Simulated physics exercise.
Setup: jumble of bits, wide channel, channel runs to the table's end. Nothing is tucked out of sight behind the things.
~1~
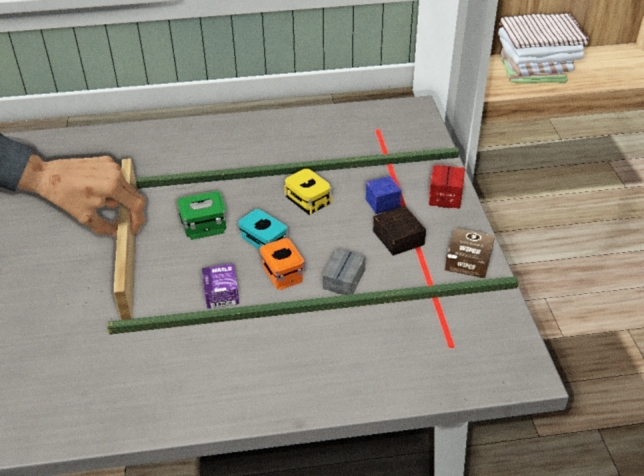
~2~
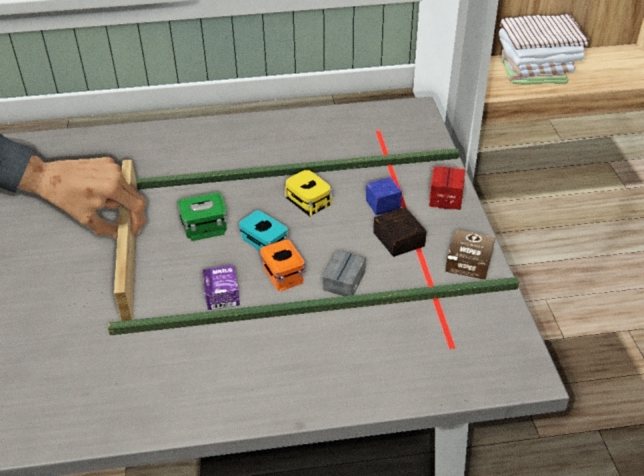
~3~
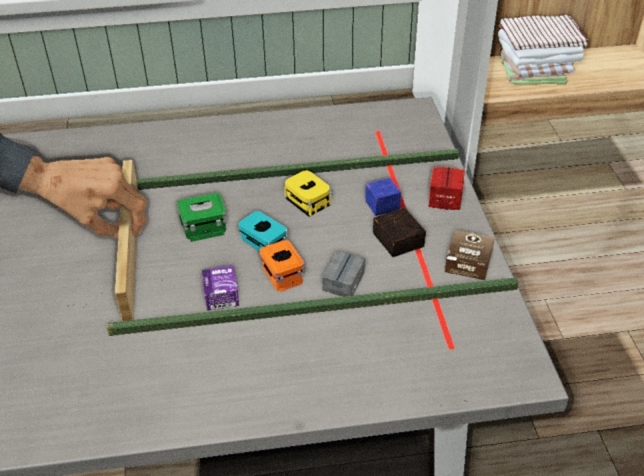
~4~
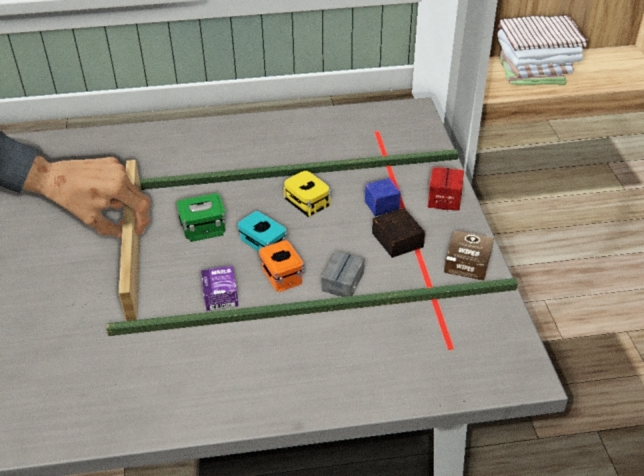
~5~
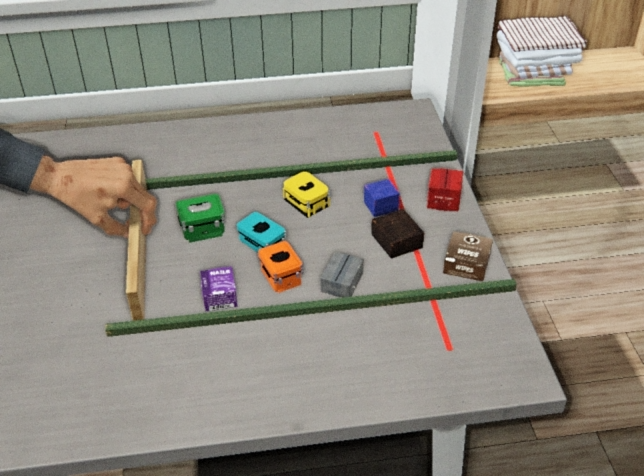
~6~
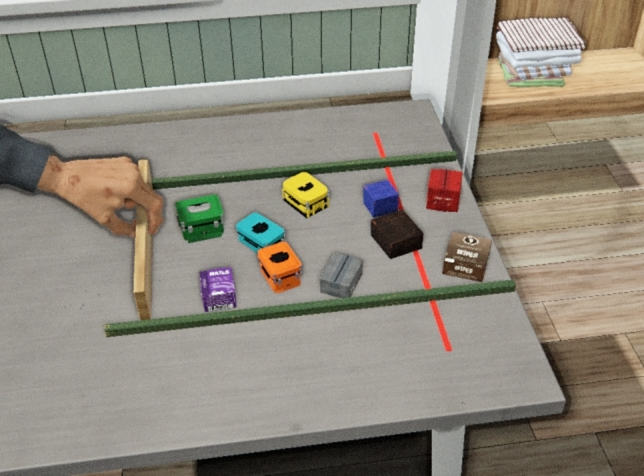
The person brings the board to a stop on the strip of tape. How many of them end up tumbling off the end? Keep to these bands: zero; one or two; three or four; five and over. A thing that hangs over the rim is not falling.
That gives one or two.
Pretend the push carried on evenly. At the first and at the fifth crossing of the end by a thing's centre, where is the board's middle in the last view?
It sits around (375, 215) and after that around (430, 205).
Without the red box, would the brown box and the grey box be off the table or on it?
So the brown box goes off the edge and the grey box is still there.
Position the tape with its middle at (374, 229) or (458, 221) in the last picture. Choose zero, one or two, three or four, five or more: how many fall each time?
Taking the two places in turn, it's none at all; five or over.
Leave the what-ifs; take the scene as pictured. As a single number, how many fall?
In all, 2 of them.
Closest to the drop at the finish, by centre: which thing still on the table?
That would be the grey box.
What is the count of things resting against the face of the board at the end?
4 are in contact with it.
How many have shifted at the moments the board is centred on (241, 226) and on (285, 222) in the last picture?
At that stage 4; at the next, 6.
A little later, none off yet; red box at rest near (444, 190); brown box at rest near (467, 256); black block at rest near (397, 234).
Next, none off yet; red box moving near (450, 189); brown box shifted about its own width near (492, 250); black block shifted about its own width near (427, 226).
When it is over, the number that fall off is one or two; down, brown box and red box.
